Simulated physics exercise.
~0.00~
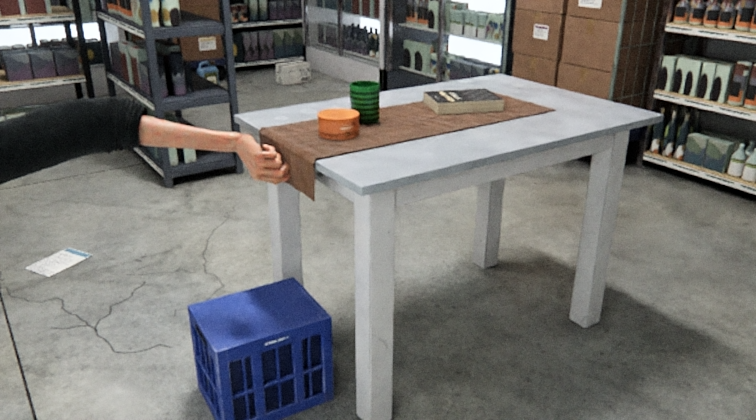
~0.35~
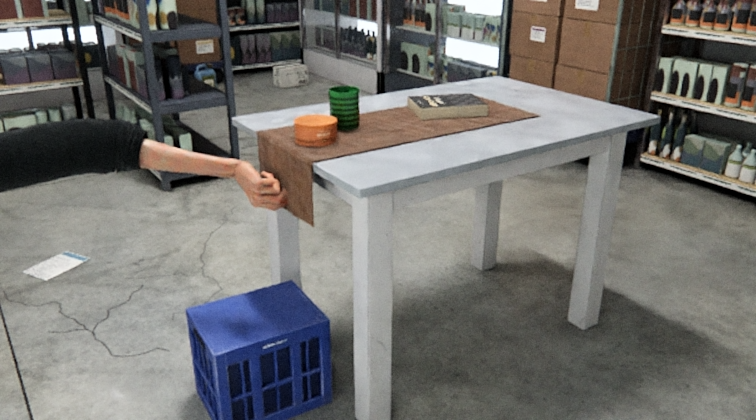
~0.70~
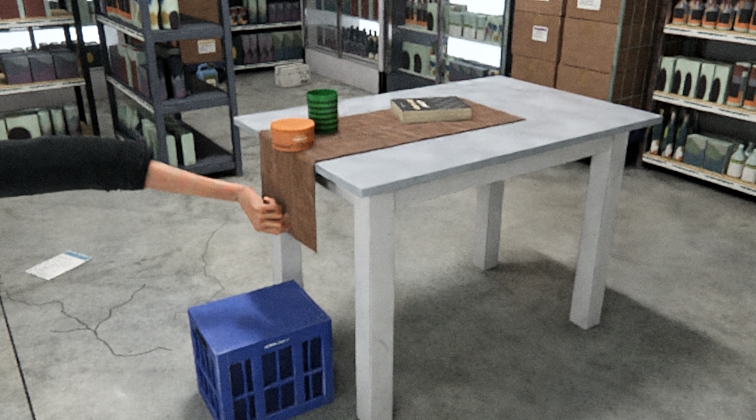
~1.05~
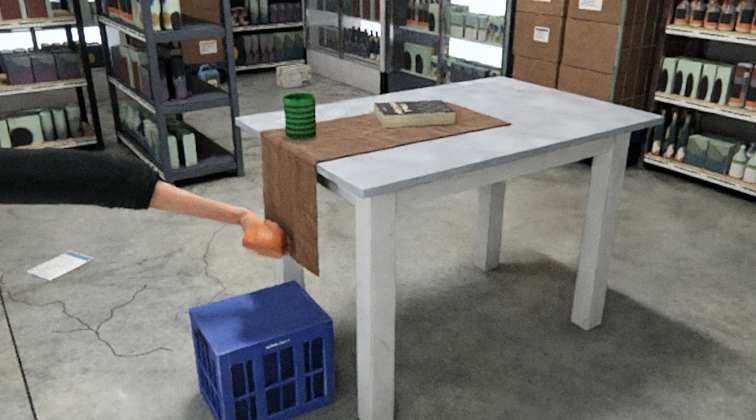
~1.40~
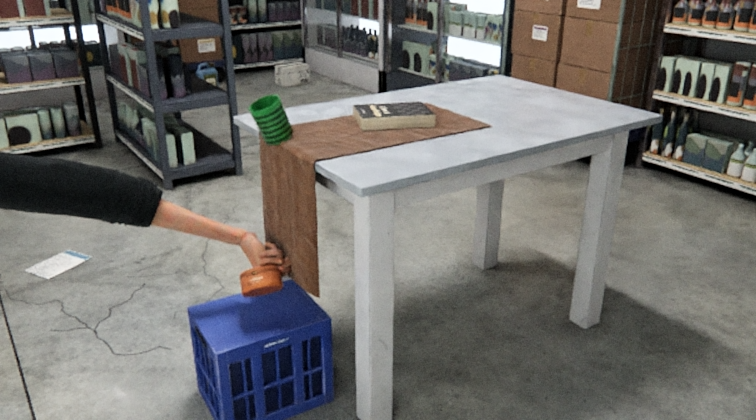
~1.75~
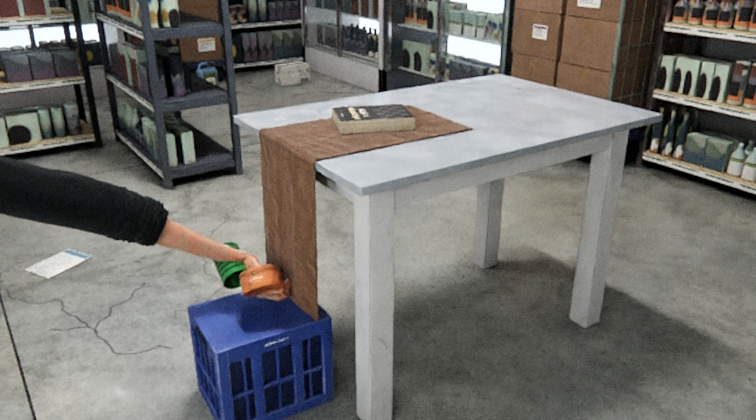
A hand pulled a brown runner down over the left end of a white table, dragging along an orange tub, a green mug and a black book. The tub dropped off first, then the mug tipped and fell toward the blue crate, while the book stayed on top.
